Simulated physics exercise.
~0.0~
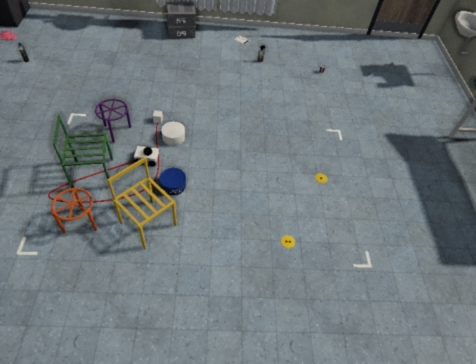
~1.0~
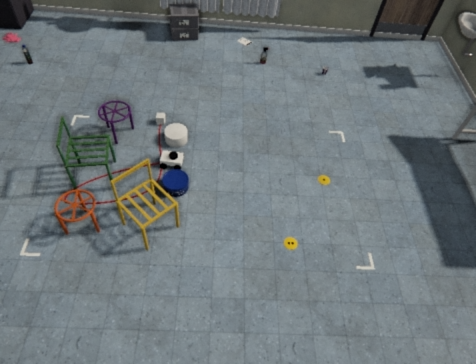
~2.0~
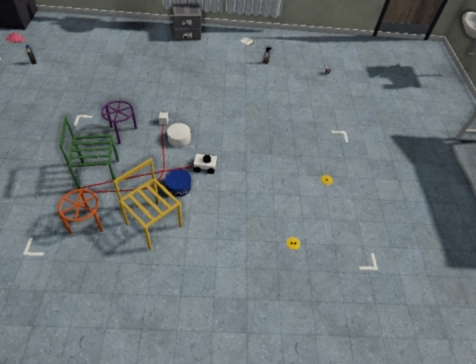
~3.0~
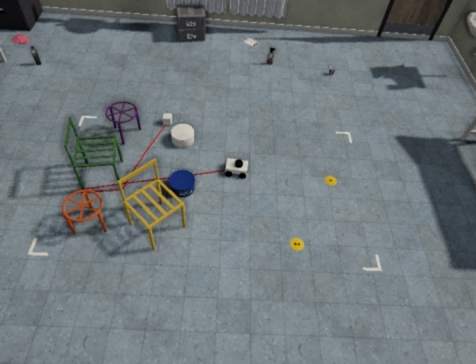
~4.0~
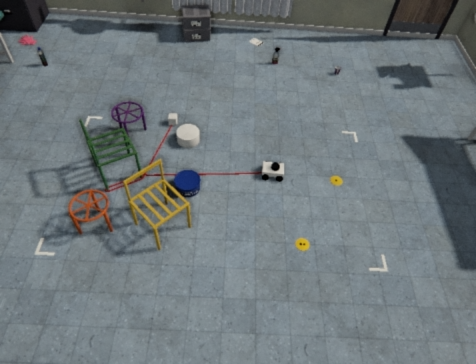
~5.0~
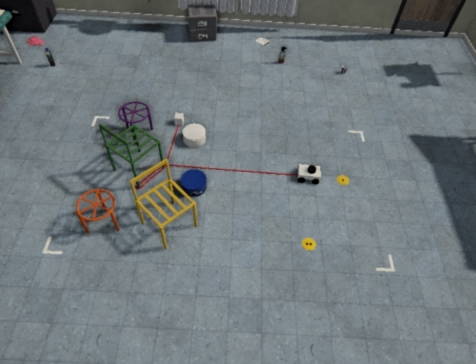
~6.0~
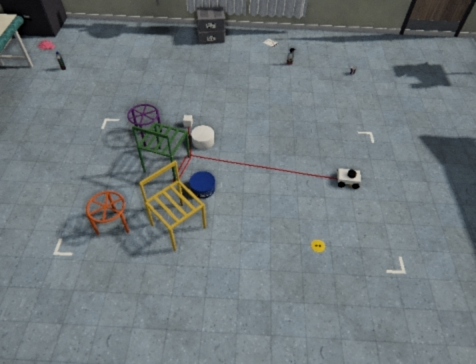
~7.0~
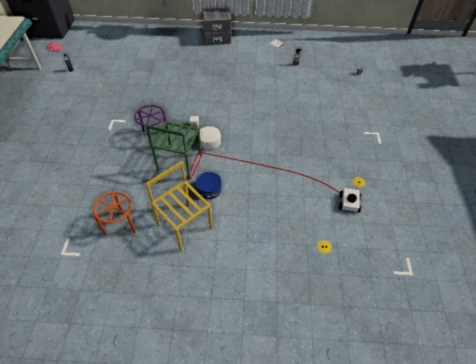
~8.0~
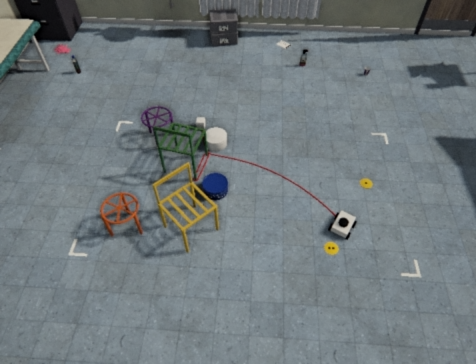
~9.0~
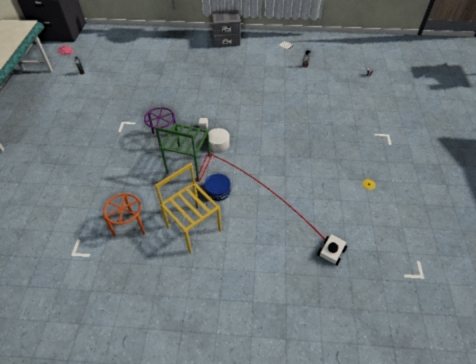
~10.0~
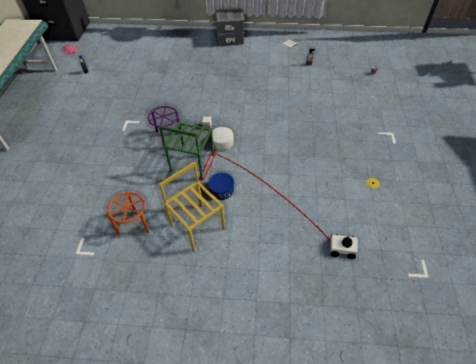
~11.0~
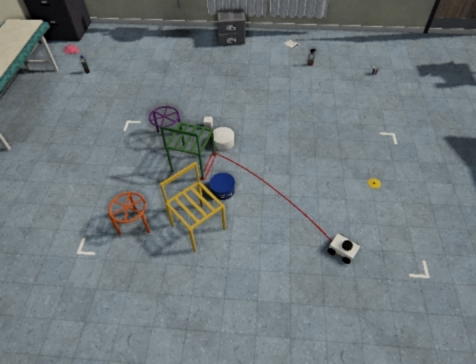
On a blue tiled floor, a small white cart pulled a red cord to the right past some stools and chairs, dragging the green chair toward the white tub, then turned down and left over the yellow marks and stopped near the lower one.
